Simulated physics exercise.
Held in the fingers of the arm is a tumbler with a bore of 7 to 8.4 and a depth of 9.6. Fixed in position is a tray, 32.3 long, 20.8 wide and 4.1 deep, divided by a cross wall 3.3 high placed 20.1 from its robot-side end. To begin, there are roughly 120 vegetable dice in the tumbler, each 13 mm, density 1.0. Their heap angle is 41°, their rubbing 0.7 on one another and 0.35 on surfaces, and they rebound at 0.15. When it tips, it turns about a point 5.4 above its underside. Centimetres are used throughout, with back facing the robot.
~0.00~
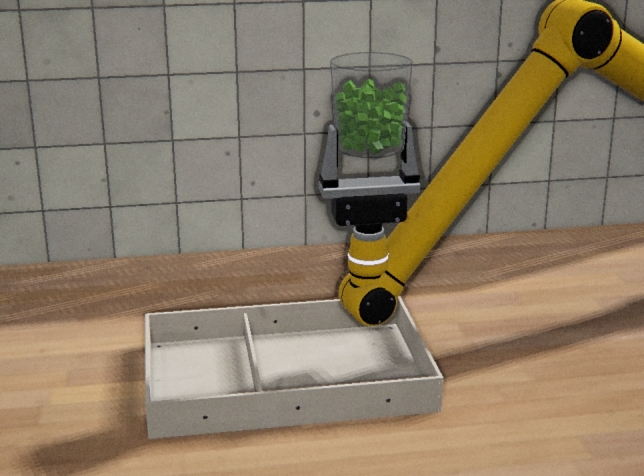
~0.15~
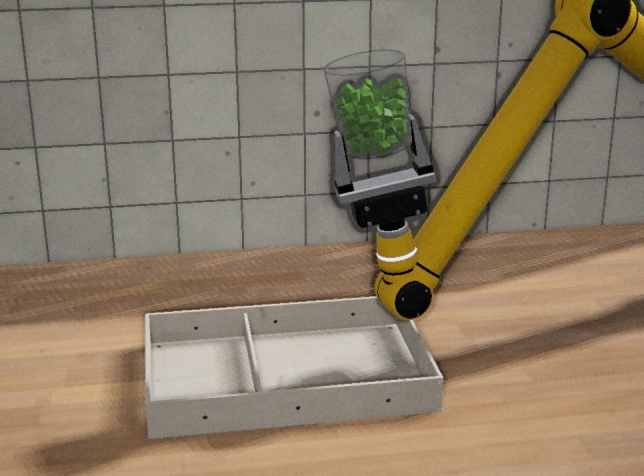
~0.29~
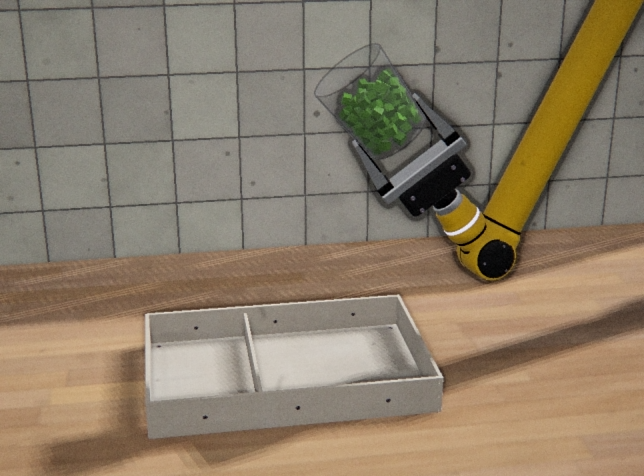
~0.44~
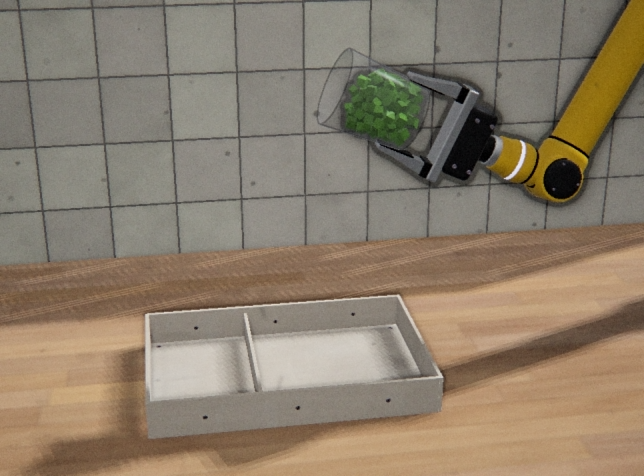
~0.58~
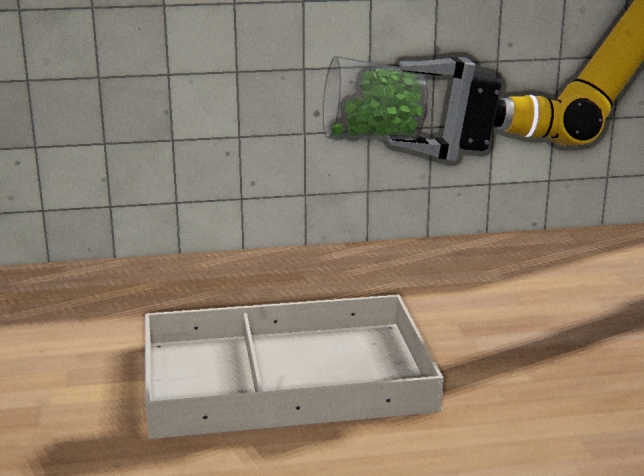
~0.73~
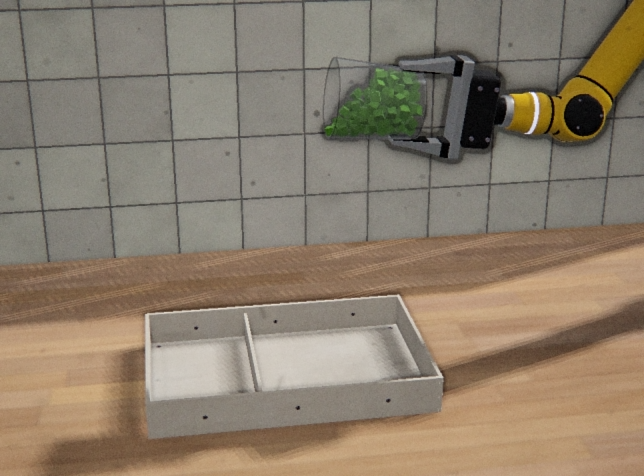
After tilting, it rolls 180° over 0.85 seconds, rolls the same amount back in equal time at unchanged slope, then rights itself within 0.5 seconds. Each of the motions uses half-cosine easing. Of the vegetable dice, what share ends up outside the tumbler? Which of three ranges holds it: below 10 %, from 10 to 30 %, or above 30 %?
It lands in the range from 10 to 30 %.
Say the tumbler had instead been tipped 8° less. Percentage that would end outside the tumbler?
It would come to roughly 5 percent.
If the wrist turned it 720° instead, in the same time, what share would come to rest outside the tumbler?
I'd expect some 30 per cent.
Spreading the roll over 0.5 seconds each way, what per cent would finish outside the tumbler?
Then: Approx. 15 %.
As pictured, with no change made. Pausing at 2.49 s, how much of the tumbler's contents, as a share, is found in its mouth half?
About 40 percent is in the half nearer the mouth.
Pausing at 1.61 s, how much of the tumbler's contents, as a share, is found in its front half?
Front-half share of contents: Approx. 60 per cent.
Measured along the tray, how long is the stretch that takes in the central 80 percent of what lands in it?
10 cm, roughly.
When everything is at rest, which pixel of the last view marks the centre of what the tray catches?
Centre point: Close to (280, 367).
After 1.61 s, tipped 83°, highest piece 36 above the table; 110 in the tumbler, 4 in the robot-side part, 3 in flight or on a rim.
After 2.49 s, tipped 80°, highest piece 36 above the table; 98 in the tumbler, 17 in the robot-side part, 2 in flight or on a rim.
After 3.13 s, upright, highest piece 38 above the table; 98 in the tumbler, 19 in the robot-side part.
After 3.83 s, upright, highest piece 38 above the table; 98 in the tumbler, 19 in the robot-side part.
In the end, 98 in the tumbler, 19 in the robot-side part. That is 16 % outside the tumbler.
